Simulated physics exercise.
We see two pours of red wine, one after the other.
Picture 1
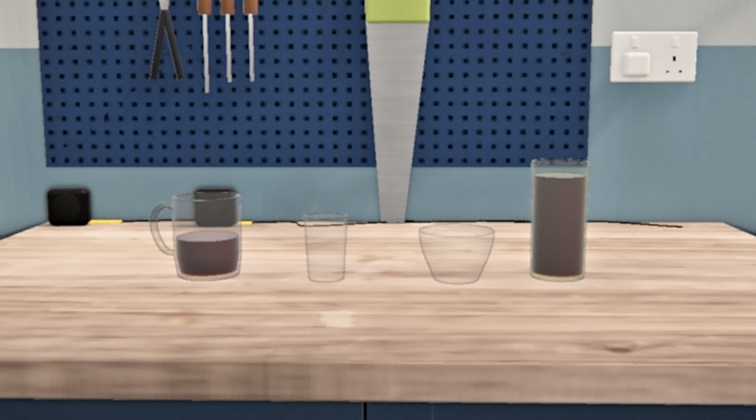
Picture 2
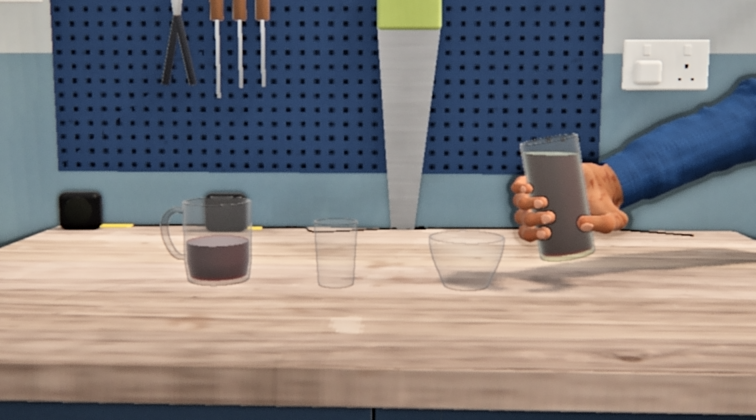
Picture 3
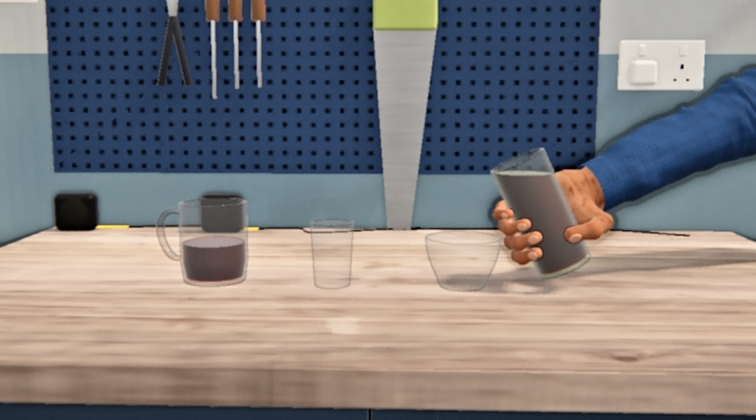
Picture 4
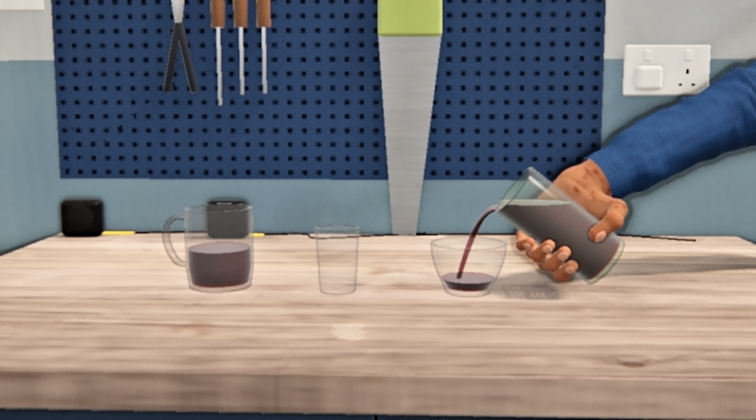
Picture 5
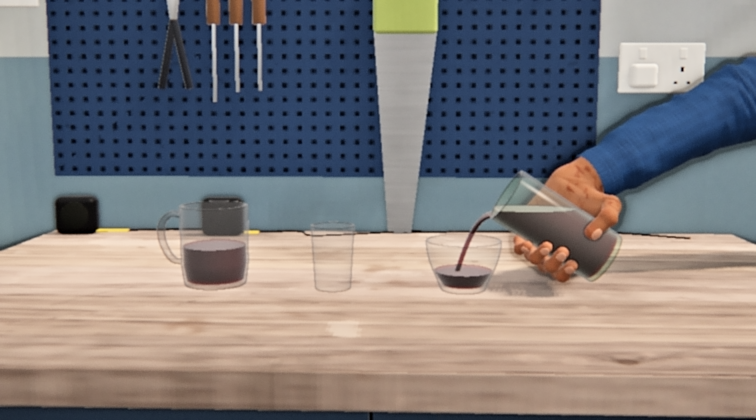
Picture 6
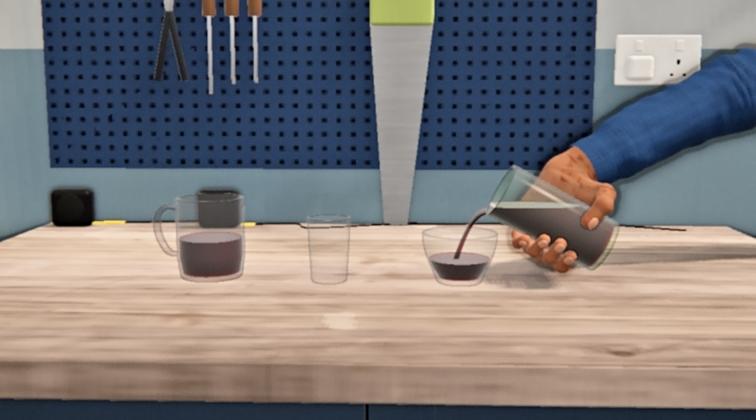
A hand in a blue sleeve lifted the tall, nearly full glass on the right, tilted it leftward over the empty cup, and poured dark red liquid in, while the mug and small glass stayed put.
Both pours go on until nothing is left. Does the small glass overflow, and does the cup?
The small glass overflows and the cup overflows.
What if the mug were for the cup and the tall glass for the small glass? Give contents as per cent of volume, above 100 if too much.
In turn 80 and 330 per cent.
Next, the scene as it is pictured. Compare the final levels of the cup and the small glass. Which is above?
Higher in the small glass on the left.
Next, the cup is nearly full.
After that, the cup is full to the brim with a puddle round it.
Finally, the small glass is full to the brim with a puddle round it; the cup is full to the brim with a puddle round it.
